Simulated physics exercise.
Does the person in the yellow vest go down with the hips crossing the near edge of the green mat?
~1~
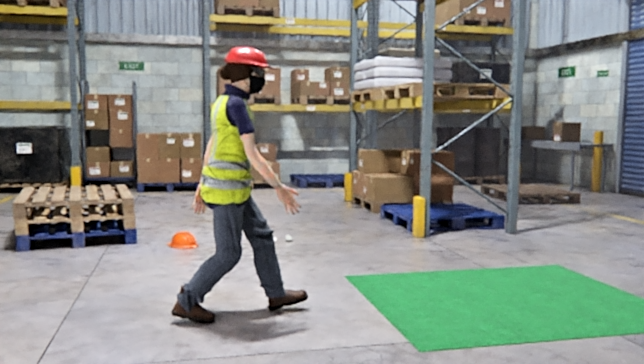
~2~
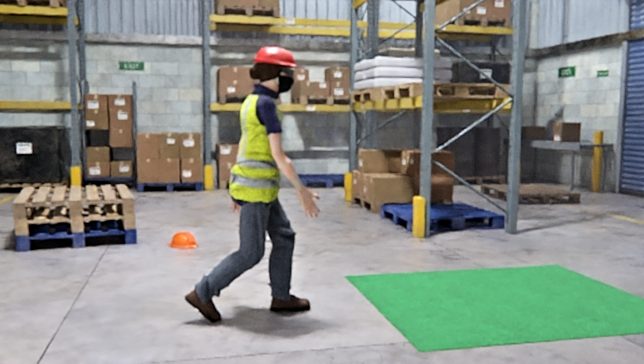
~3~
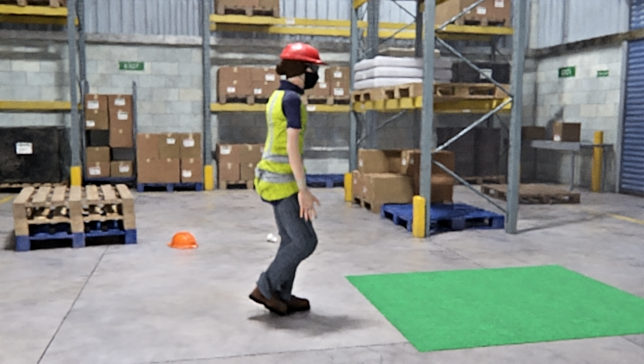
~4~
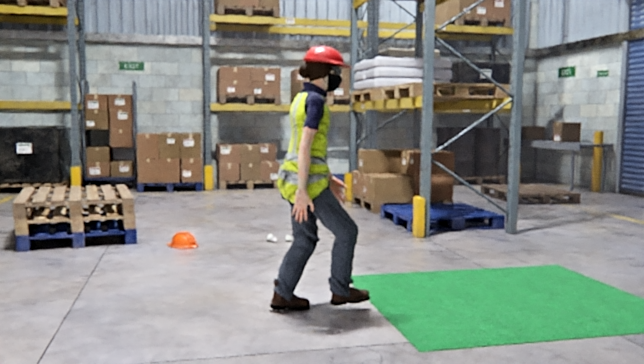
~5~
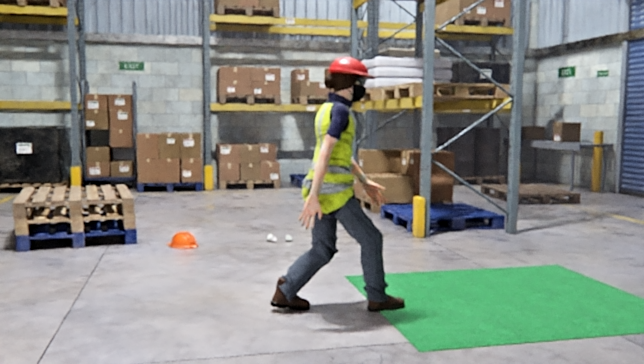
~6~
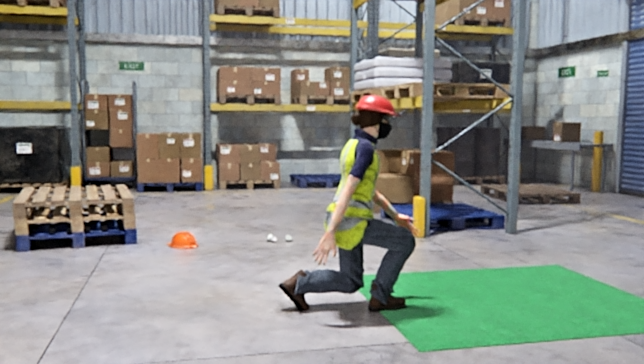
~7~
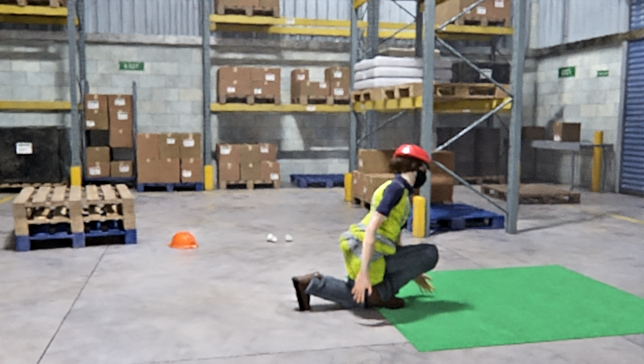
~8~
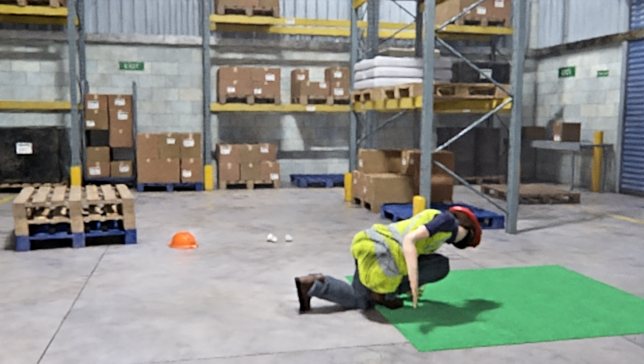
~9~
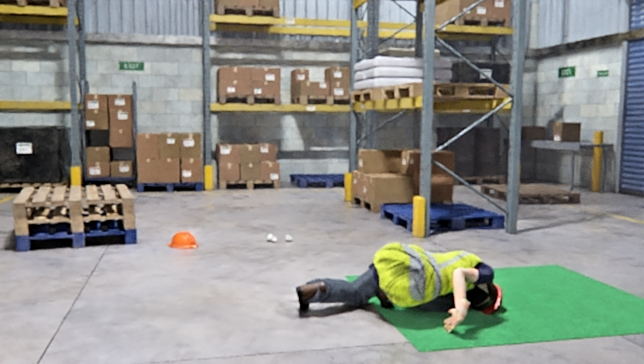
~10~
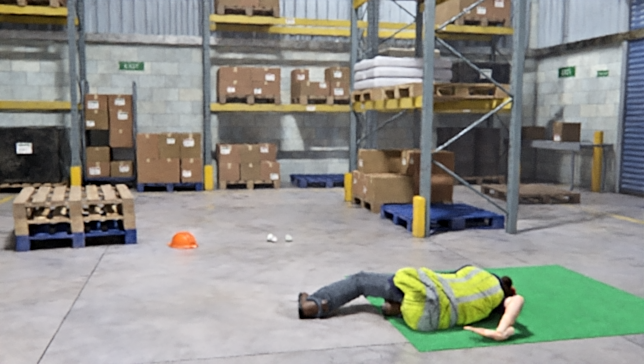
Yes, the person sinks down and topples forward, and the hips end up past the near edge of the green mat.
